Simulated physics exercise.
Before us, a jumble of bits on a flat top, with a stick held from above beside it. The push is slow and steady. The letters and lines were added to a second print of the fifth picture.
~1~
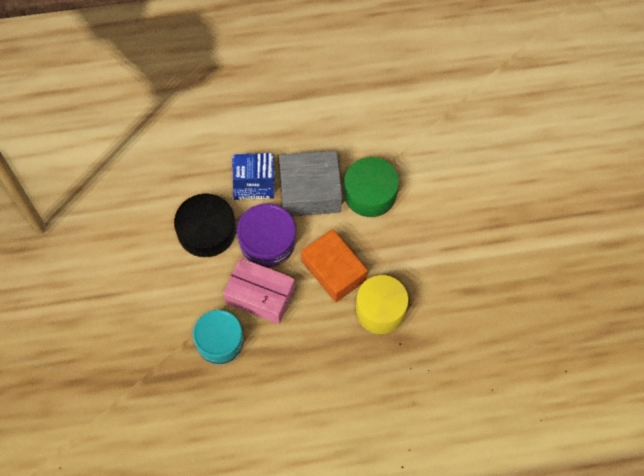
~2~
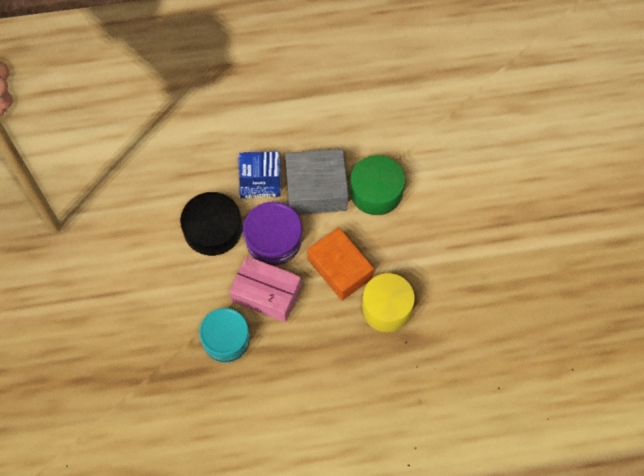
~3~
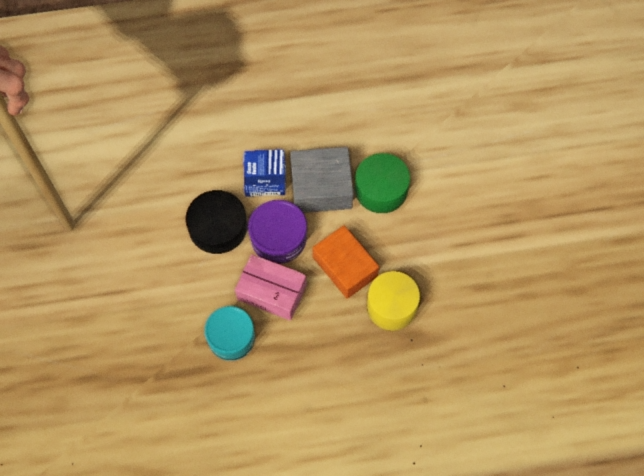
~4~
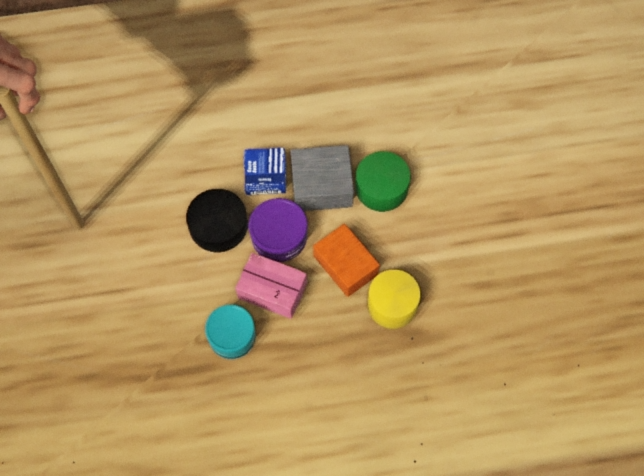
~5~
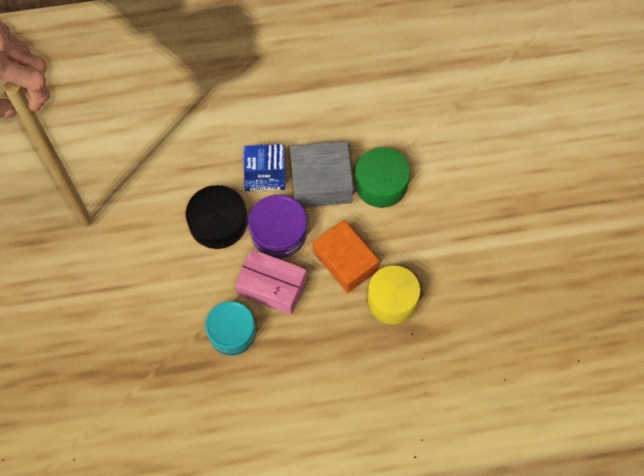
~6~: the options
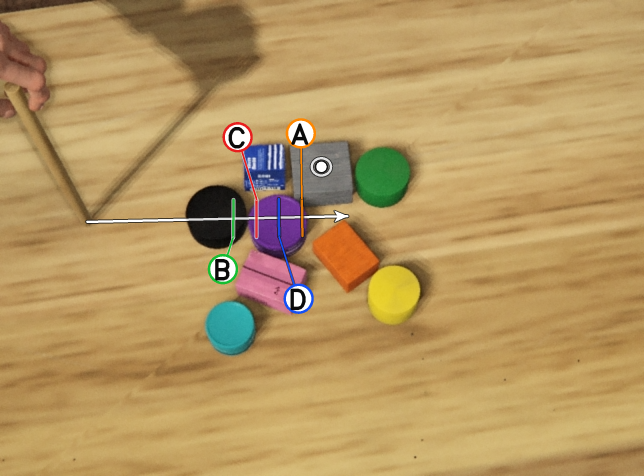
A jumble of small coloured blocks and round pieces sits on a pale wood-grained tabletop, seen from above. Blue, grey and green pieces line the top, black and purple sit below at left, orange and yellow at right, and pink and turquoise beneath. The view shifts slightly as a hand at the upper left edges in with a stick, while the cluster keeps its arrangement, untouched.
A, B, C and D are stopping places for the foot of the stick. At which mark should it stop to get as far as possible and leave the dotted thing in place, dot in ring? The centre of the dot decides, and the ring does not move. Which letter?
Mark B.
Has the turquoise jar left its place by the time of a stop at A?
No.
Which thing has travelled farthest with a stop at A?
The black tin has gone farthest.
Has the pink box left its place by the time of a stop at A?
No.
On the marked copy, A at (303, 217); B at (233, 219); C at (256, 218); D at (279, 218); the arrow from (87, 222) to (348, 216); the white dot at (321, 167).
Following B. Soon after the start, foot of the stick (140, 222).
Later, foot of the stick (195, 220); black tin (229, 217); purple jar (286, 228).
In the end, foot of the stick (233, 220); black tin (268, 205); purple jar (322, 222); the dot is still in its ring.
As for the rest, A shifts the dotted thing to (348, 149); C shifts the dotted thing to (336, 159); D shifts the dotted thing to (345, 151).
